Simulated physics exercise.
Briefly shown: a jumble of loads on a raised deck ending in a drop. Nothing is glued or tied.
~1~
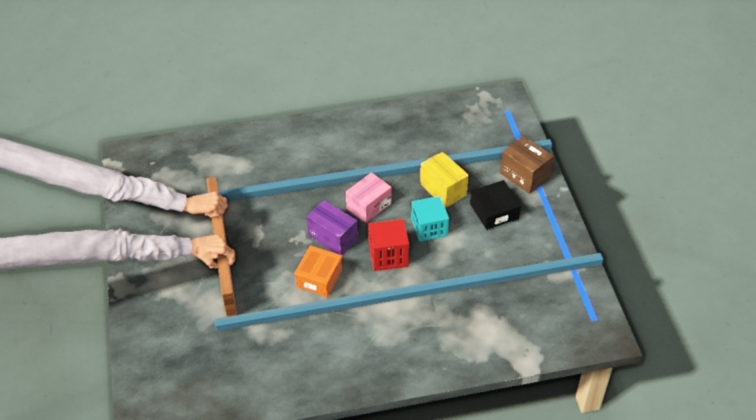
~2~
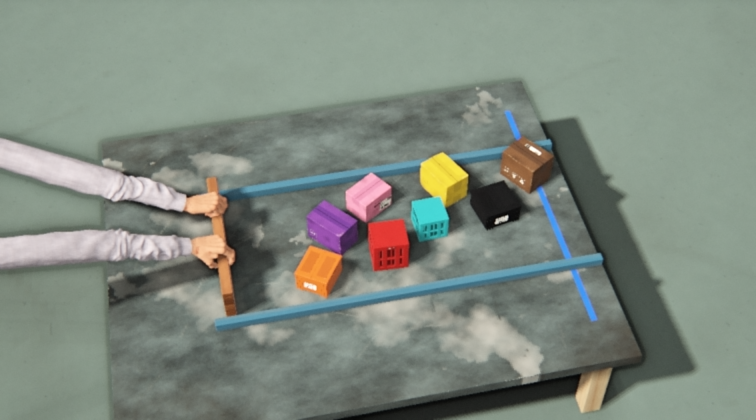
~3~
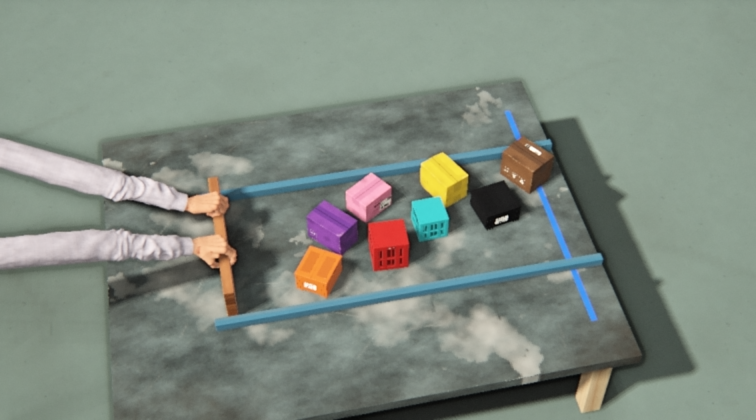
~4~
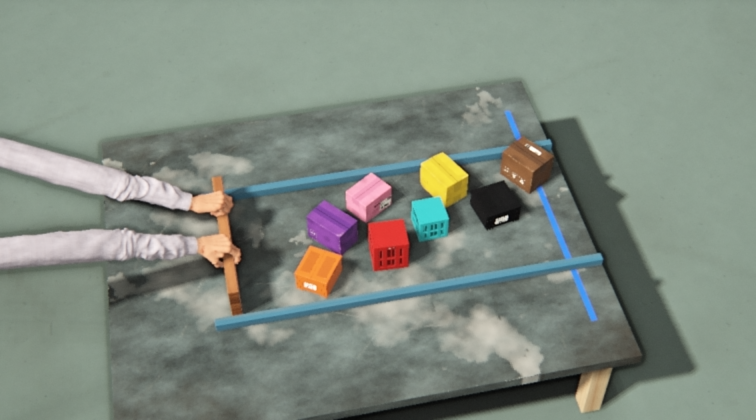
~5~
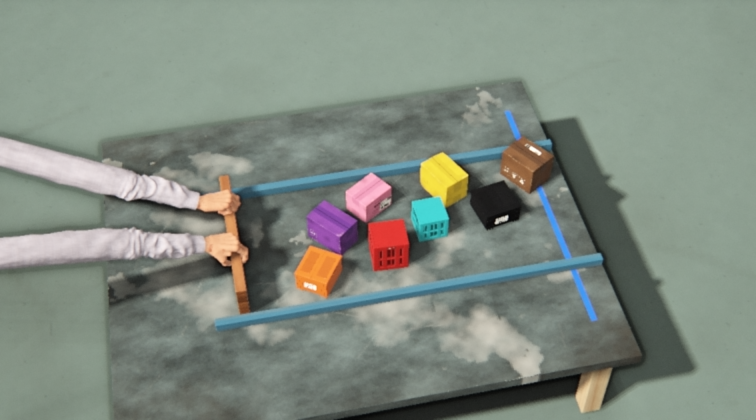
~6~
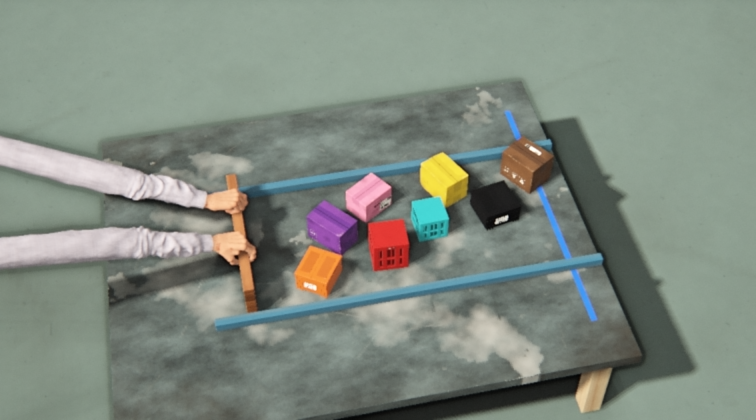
Two hands slide a wooden plank slightly right toward eight still, colourful boxes on a table.
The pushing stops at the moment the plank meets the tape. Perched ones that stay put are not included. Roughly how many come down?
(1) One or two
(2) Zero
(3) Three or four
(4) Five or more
Answer: 4.
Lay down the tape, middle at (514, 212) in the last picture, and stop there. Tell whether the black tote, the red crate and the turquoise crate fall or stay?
In the end the black tote drops, the red crate keeps its place and the turquoise crate keeps its place.
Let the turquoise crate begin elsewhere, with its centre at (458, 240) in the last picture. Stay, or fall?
Note: Turquoise crate leaves the top.
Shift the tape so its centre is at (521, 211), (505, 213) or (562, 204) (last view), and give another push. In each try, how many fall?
Try 1: 2; try 2: 2; try 3: 8.
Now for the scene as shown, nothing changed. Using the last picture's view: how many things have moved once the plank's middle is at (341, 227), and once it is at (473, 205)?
Counts: 4 and 8.
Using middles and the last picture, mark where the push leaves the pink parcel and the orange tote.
Close to (545, 159); the other close to (576, 227).
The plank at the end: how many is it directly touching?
It's touching 3 at the end.
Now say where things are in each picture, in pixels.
The first frame shows brown parcel (527, 165); black tote (495, 205); yellow box (444, 180); plank (222, 246); tape (547, 207).
The second frame shows black tote (495, 205); turquoise crate (430, 219).
The third frame shows yellow box (444, 180); pink parcel (369, 198).
The fourth frame shows brown parcel (527, 165); orange tote (319, 272).
The fifth frame shows black tote (495, 205); purple parcel (333, 228).
The sixth frame shows brown parcel (527, 165); black tote (495, 205); yellow box (444, 180); plank (242, 243); tape (547, 207).
A little later, none off yet; brown parcel at rest near (527, 165); black tote at rest near (495, 205); yellow box at rest near (444, 180).
When it is over, the number that fall off is five or more; down, red crate, turquoise crate, yellow box, black tote and brown parcel.
